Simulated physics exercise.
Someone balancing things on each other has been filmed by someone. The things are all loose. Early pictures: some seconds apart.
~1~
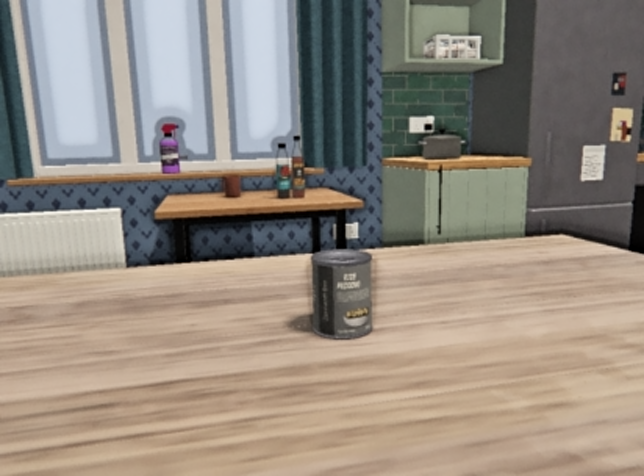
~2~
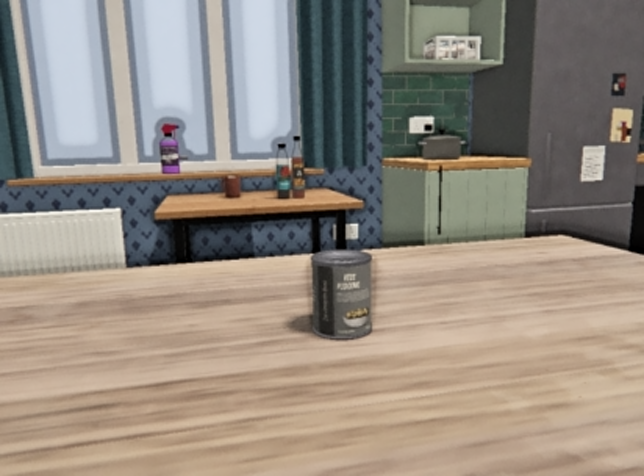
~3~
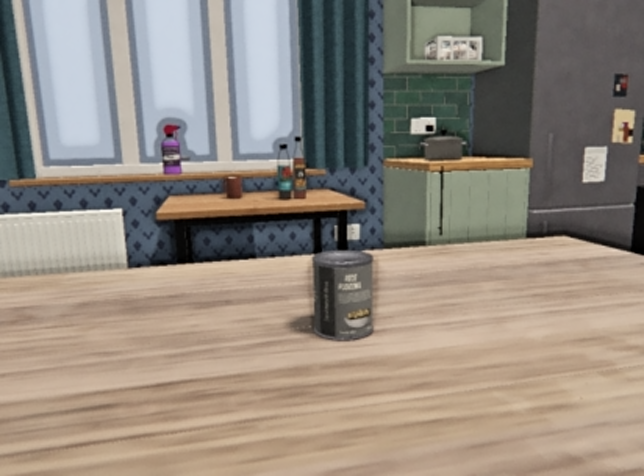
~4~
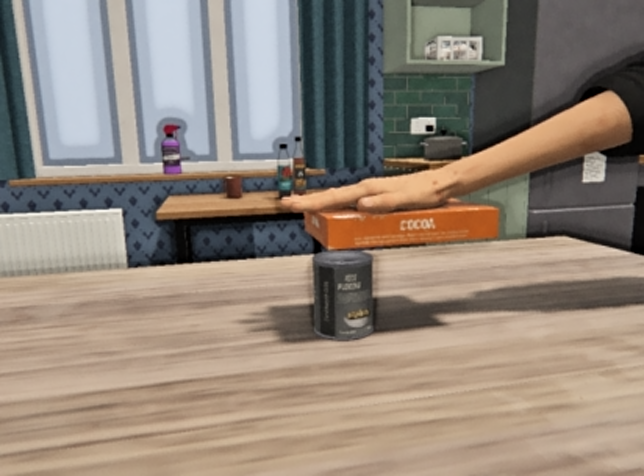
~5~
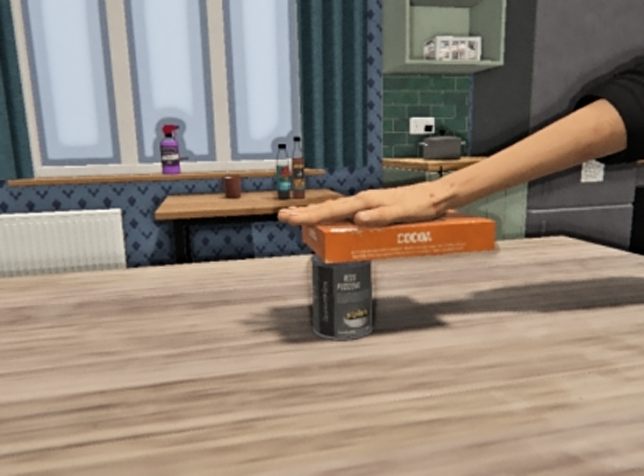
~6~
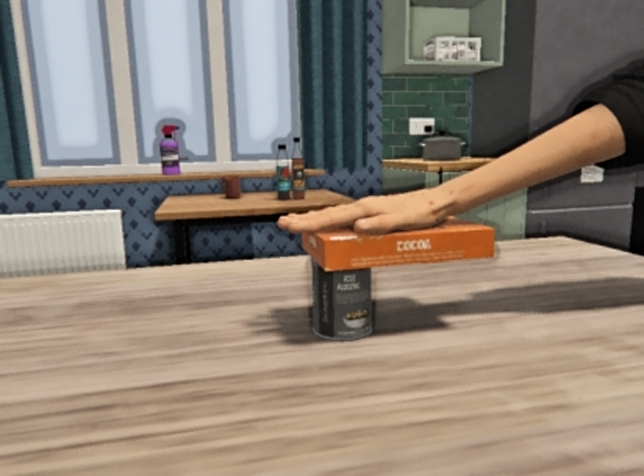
In a kitchen, a grey tin standing alone on a wooden table, then a hand lowering an orange cocoa packet onto it.
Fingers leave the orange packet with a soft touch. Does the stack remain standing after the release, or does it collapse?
It does not remain steady.
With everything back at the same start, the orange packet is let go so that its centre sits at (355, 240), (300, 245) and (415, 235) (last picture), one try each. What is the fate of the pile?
Try 1: Stable. Try 2: Falls over. Try 3: Falls over.
Then, 0.30 s later than the last frame, orange packet tilted by 44° near (392, 254).
Then, 0.70 s later than the last frame, orange packet tilted by 50° near (389, 256).
Then, 2.10 s later than the last frame, orange packet tilted by 51° near (389, 256).
When it is over, lying over in the pile, orange packet; grey tin as before. End places, in pixels of the last picture, orange packet near (389, 256). The pile comes apart.
